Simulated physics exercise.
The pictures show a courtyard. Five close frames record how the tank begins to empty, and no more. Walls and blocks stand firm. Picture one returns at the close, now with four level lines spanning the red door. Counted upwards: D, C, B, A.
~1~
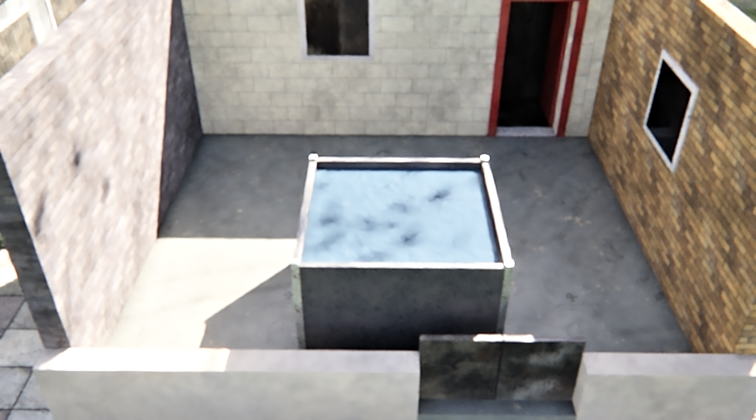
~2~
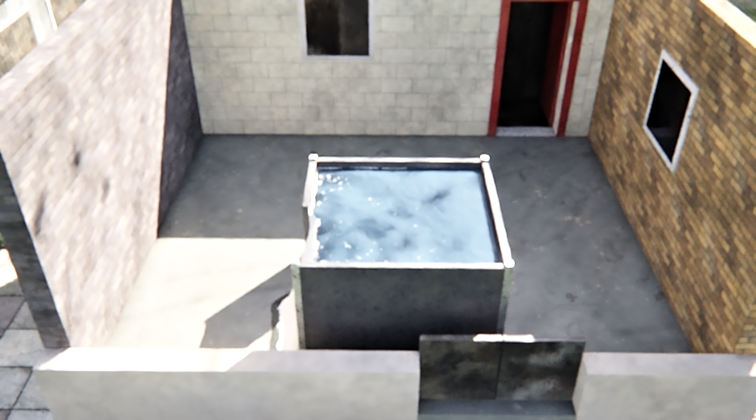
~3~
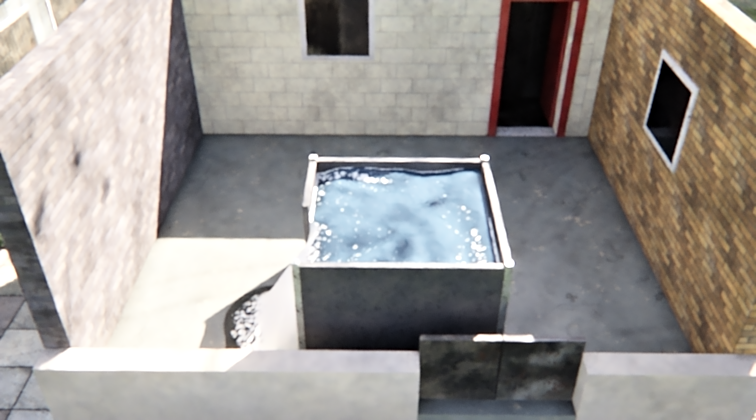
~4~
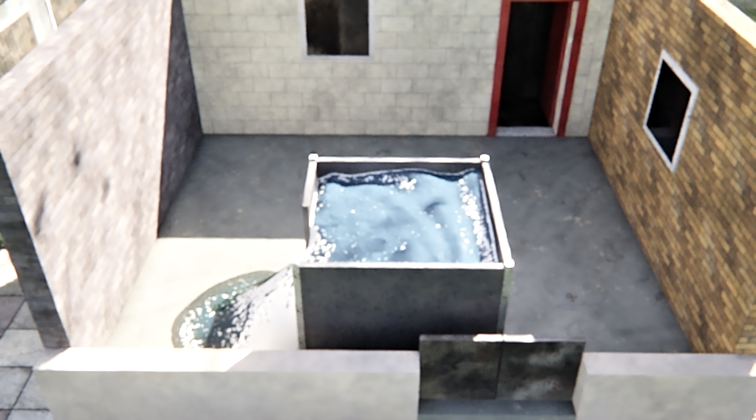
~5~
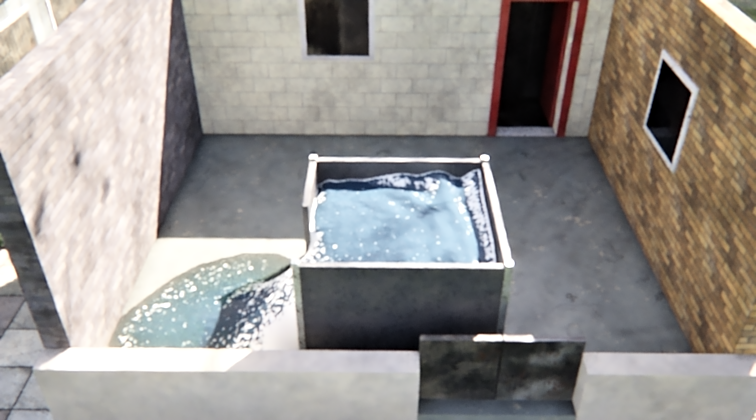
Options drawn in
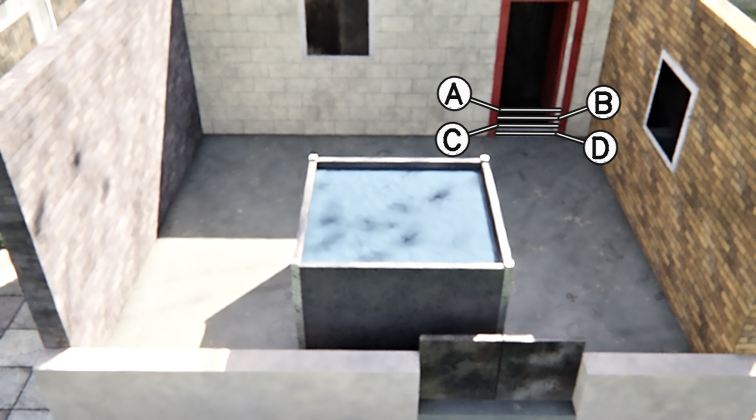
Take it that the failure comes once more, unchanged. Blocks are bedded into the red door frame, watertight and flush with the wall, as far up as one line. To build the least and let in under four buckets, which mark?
Go for C.
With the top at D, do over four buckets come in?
Yes.
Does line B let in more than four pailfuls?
No, not at all.
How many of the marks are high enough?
Three.
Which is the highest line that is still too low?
D.
On the marked copy, A at (529, 109); B at (528, 117); C at (527, 125); D at (526, 133); from the bottom up D, C, B, A.
With A, nothing gets over.
With B, nothing gets over.
With C, a bucket or two gets in.
With D, some 20 bucketfuls get in.
